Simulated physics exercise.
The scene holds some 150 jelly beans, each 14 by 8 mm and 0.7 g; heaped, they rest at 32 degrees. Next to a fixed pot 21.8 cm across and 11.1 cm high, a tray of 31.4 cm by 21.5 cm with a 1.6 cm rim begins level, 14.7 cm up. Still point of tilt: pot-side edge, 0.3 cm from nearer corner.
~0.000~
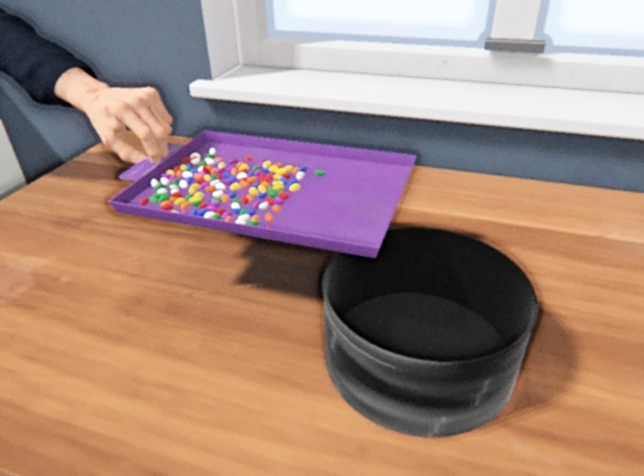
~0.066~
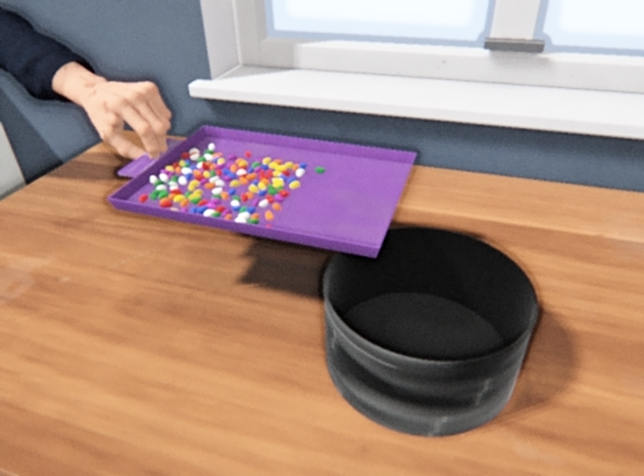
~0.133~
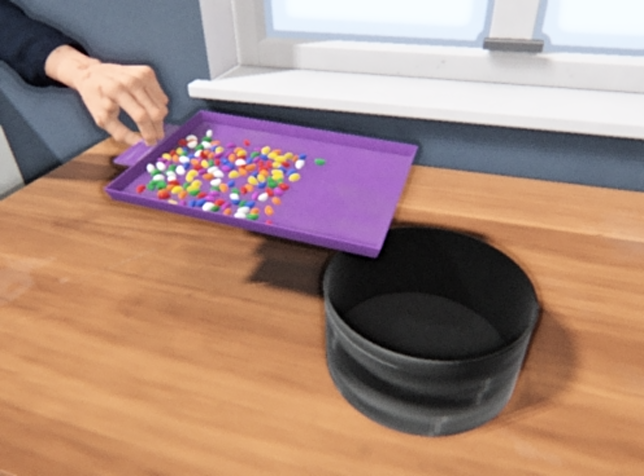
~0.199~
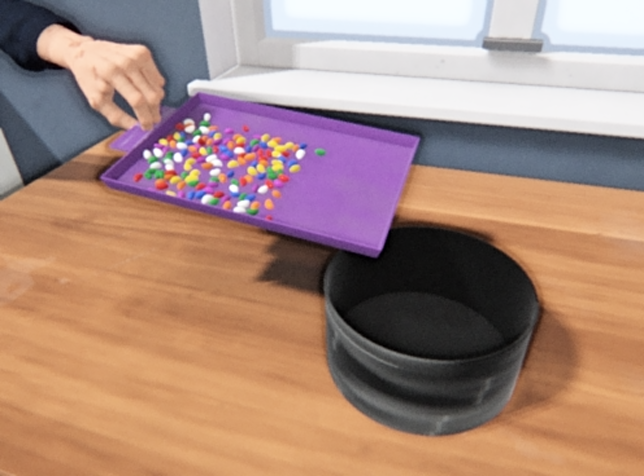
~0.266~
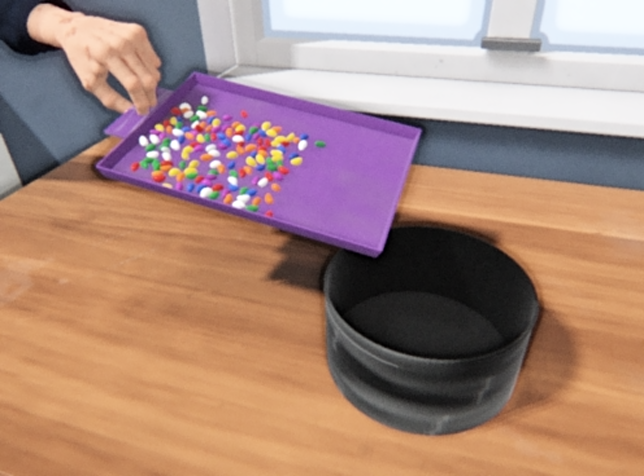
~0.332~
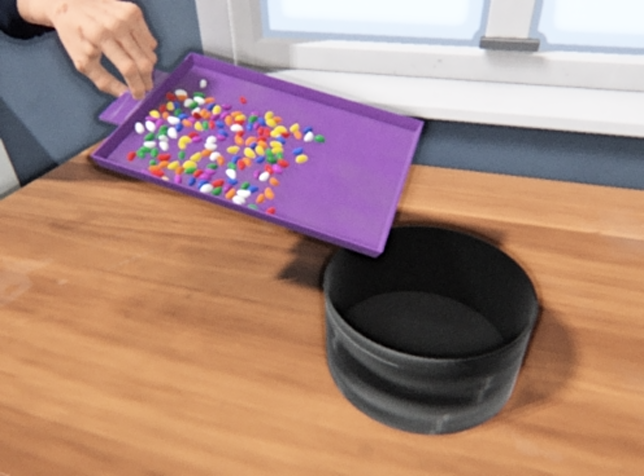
A hand in a dark sleeve, at the upper left, lifts the handle end of a purple tray above a wooden tabletop by a window, seen from slightly above by a still camera. Small multicoloured candies lie on the tray's left half, and a round black pot stands at right. The tray tilts steadily down toward the pot, while the candies shift only slightly.
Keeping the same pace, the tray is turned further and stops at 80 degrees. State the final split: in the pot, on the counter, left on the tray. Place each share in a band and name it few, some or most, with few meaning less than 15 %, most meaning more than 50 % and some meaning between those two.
In the end: Pot most, counter few, left on the tray few.
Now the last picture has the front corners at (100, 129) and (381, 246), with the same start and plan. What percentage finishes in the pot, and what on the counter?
Final per cent - pot 95, counter 0.
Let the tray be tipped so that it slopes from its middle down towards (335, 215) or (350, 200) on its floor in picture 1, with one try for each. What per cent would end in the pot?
That would be close to 95 per cent, then close to 45 per cent.
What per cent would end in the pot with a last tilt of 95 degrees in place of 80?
In that case some 100 per cent.
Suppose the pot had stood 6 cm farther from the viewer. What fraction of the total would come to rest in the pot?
25 %.
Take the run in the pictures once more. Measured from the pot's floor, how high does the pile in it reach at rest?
About 2.0 centimetres.
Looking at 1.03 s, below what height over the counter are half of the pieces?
Median height: Approx. 16 cm.
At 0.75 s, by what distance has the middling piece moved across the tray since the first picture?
Roughly 11 cm.
After 0.75 s, tilt 48 degrees; the tray holds 100 %, the pot 0 %.
Then, at 1.03 s, tilt 68 degrees; the tray holds 65 %, the pot 25 %.
After 1.41 s, tilt 80 degrees; the tray holds 10 %, the pot 85 %.
At rest (2.2 s), pot 95 %, counter 5 %, tray 5 %.
